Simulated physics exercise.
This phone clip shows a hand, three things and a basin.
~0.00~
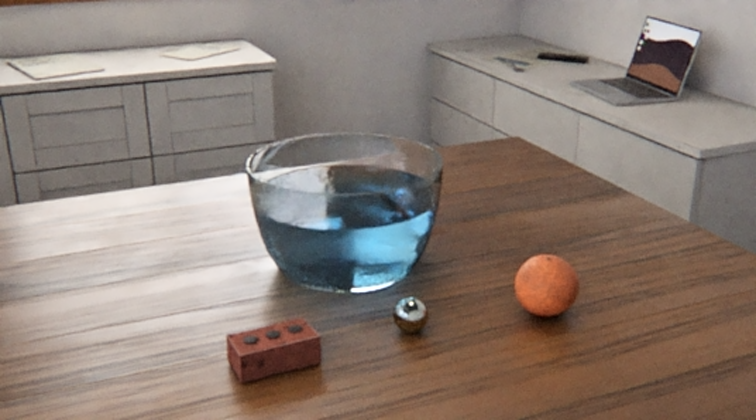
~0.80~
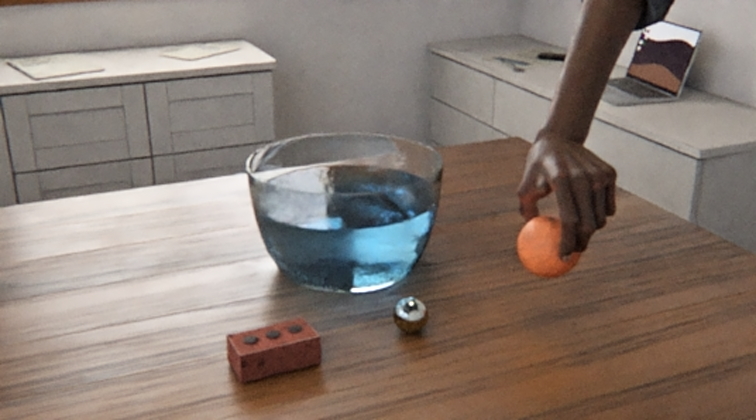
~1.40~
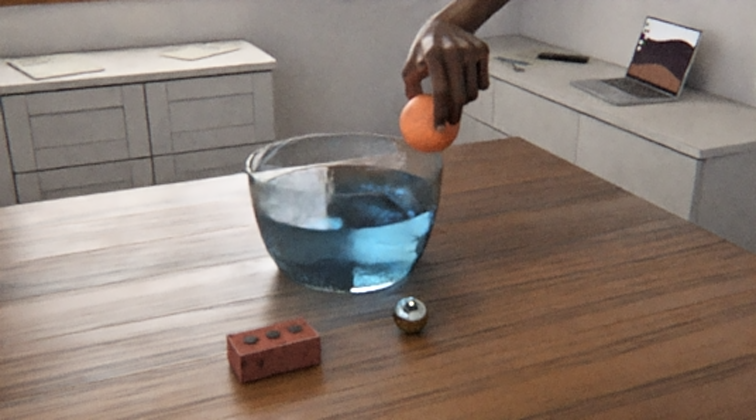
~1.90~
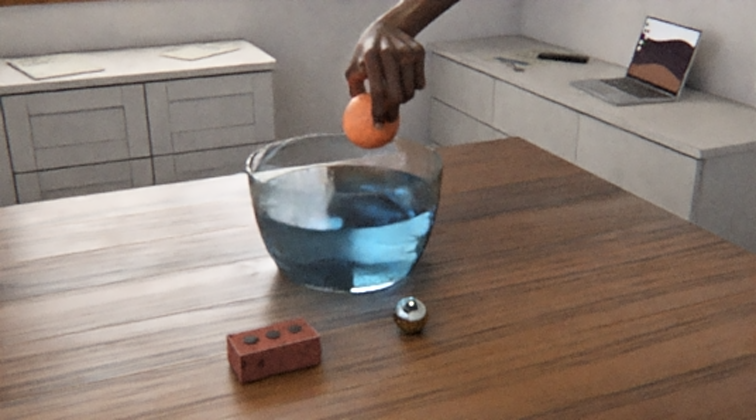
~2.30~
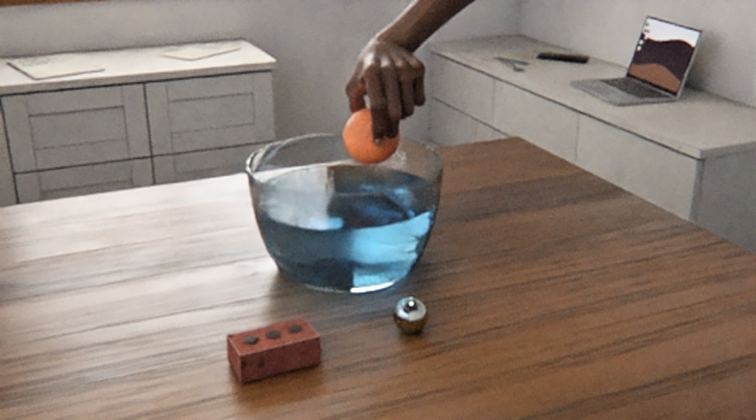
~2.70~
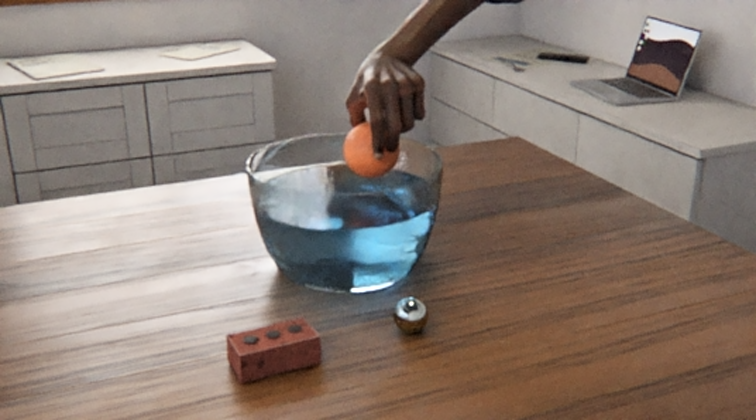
Hand picking up an orange from a wooden table, carrying it left over a glass basin and lowering it toward the water.
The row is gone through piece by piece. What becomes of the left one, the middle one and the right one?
Well, left won't stay up; middle won't stay up; right won't go under.
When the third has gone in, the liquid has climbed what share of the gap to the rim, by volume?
I'd put it near 18 in a hundred.
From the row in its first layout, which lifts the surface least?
The central item.
After 4.0 s, the orange floats.
After 8.0 s, the steel ball goes to the bottom.
After 12.0 s, the piece of brick goes to the bottom; afloat, orange.
